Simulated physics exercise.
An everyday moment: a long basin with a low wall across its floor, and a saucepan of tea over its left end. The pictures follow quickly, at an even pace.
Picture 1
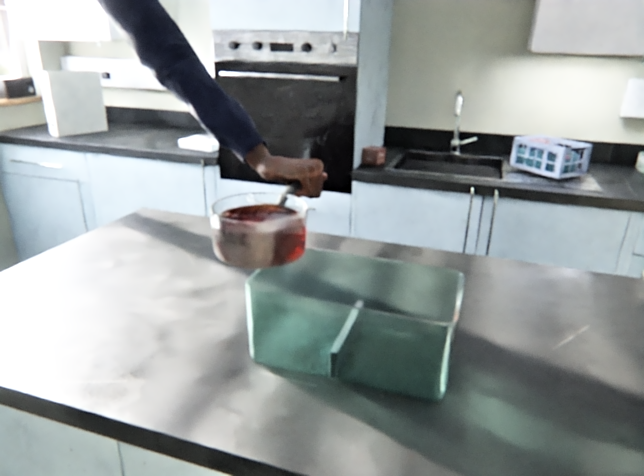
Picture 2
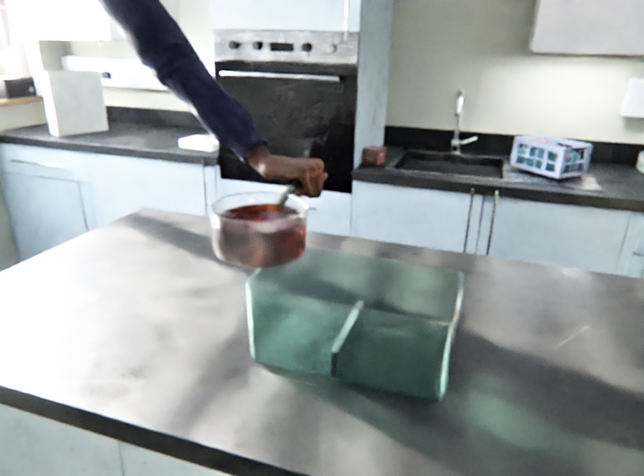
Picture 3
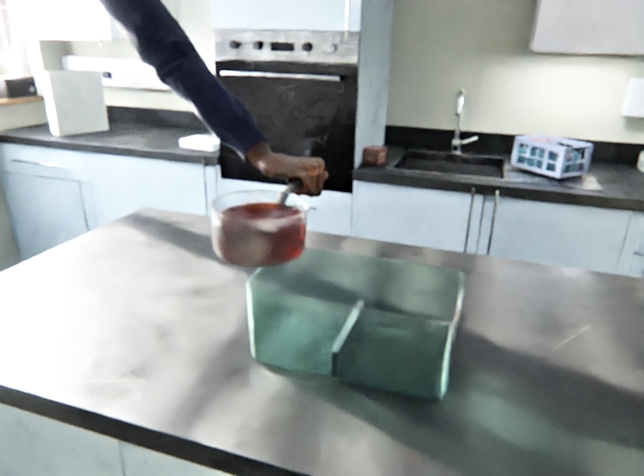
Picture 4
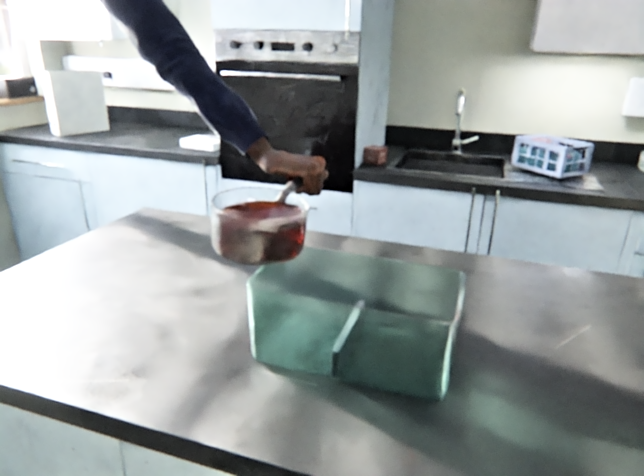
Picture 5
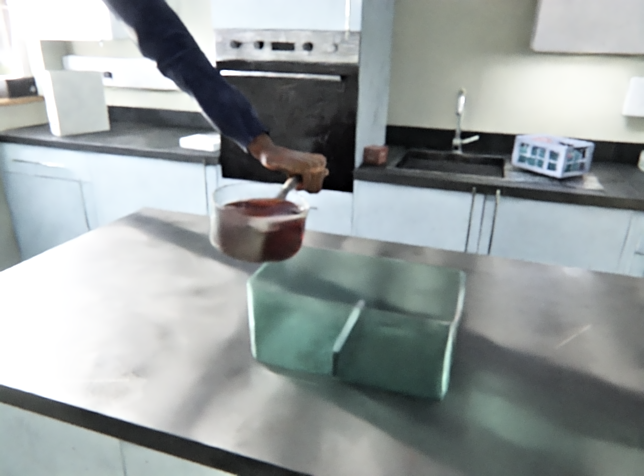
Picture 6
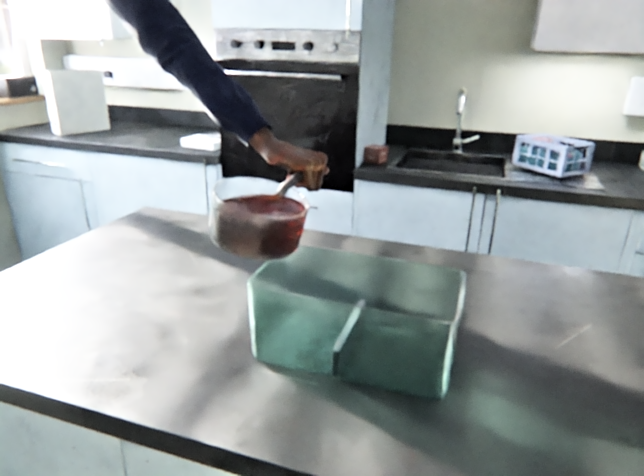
In a kitchen, a hand holds a saucepan of tea above a basin, tilting it slightly.
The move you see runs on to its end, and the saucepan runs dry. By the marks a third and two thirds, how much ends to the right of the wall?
It comes to more than two thirds.
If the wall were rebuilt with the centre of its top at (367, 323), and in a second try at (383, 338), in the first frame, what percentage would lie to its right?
The first gives 55 %, the second 25 %.
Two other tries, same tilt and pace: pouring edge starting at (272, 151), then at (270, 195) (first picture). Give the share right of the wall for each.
About 65 and 35 per cent.
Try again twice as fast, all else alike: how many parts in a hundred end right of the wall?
It comes to 70 per cent or so.
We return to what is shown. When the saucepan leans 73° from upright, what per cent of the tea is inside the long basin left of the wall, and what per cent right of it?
Near 5 on the left, 5 on the right.
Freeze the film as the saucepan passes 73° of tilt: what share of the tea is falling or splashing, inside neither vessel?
About 35 per cent.
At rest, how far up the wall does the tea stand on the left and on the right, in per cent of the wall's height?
Left about 10, right about 70.
A moment on, the saucepan is tipped part way and 58 per cent is still to pour, 6 is left of the wall and 3 right of it.
Next, the saucepan is tipped right over and 6 per cent is still to pour, 9 is left of the wall and 74 right of it.
Then the saucepan is tipped right over and 0 per cent is still to pour, 12 is left of the wall and 87 right of it.
Later the saucepan is tipped right over and 0 per cent is still to pour, 12 is left of the wall and 87 right of it.
At rest 12 per cent lies left of the wall, 87 right of it and 1 outside.
